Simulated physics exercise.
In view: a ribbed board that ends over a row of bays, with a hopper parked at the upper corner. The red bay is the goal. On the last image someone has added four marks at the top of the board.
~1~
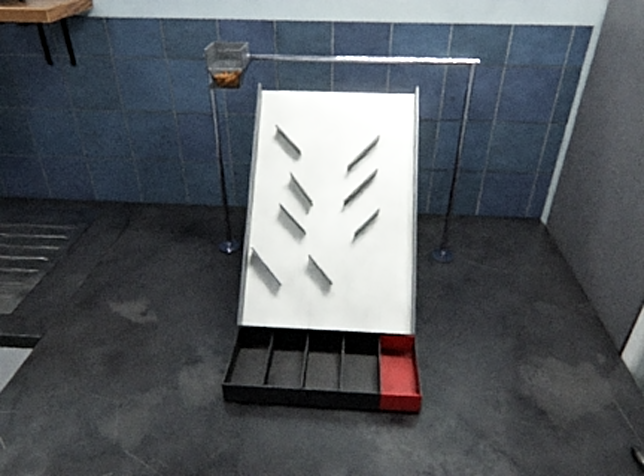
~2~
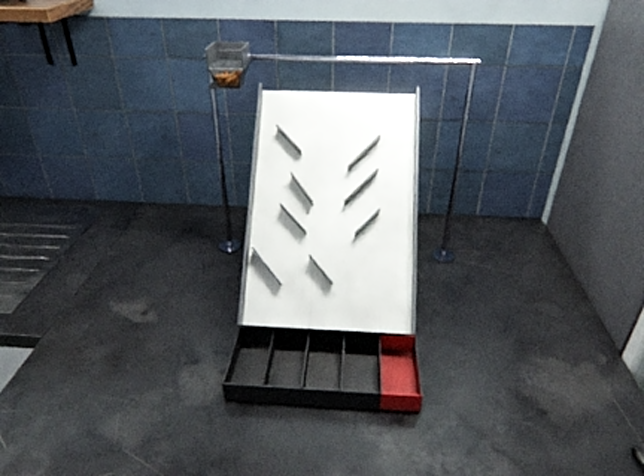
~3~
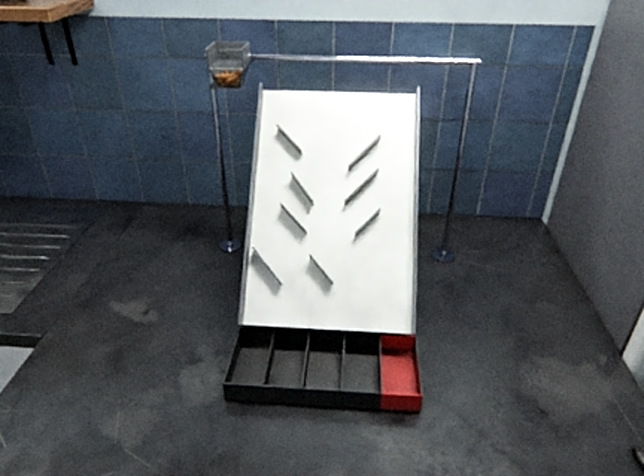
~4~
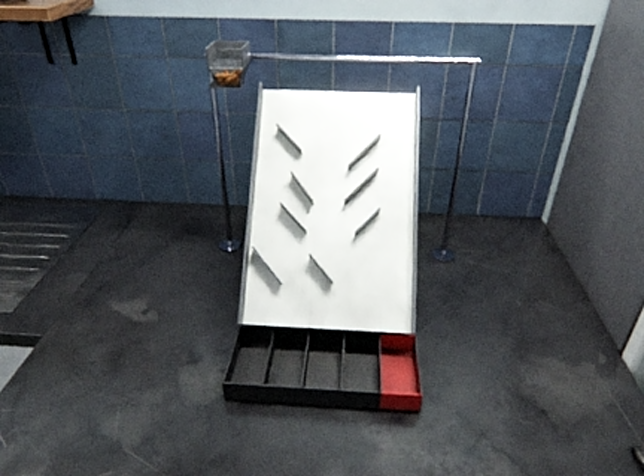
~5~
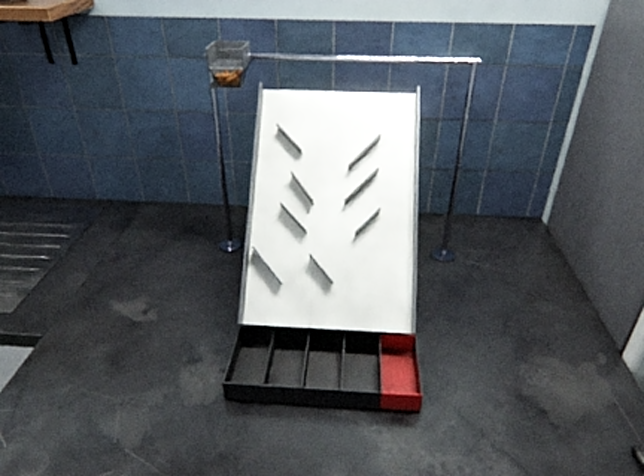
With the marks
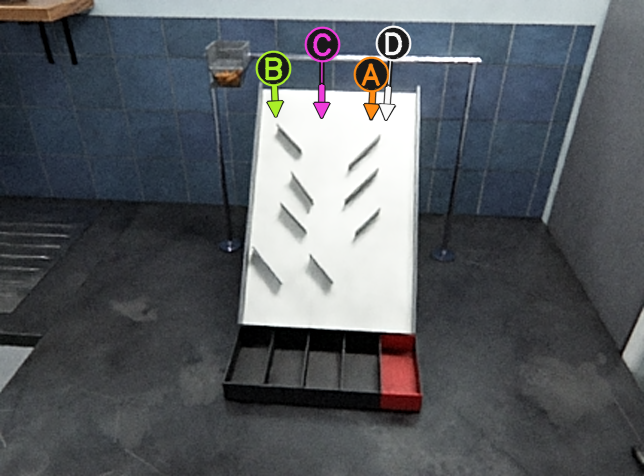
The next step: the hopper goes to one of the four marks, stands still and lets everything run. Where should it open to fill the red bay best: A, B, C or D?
It is D.
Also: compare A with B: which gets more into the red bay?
The answer is A.
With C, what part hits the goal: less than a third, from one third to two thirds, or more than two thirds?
It is less than a third.
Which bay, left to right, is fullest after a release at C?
The fourth.
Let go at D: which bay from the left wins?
The fifth.
On the marked copy, mark A meets the board at (371, 113); mark B meets the board at (275, 111); mark C meets the board at (321, 112); mark D meets the board at (386, 114).
For mark A, roughly a quarter in the red bay, the larger part in other bays, just a few outside the box.
For mark B, about a tenth in the red bay, almost all in other bays.
For mark C, about a tenth in the red bay, the larger part in other bays.
For mark D, roughly half in the red bay, roughly a third in other bays, about a tenth outside the box.
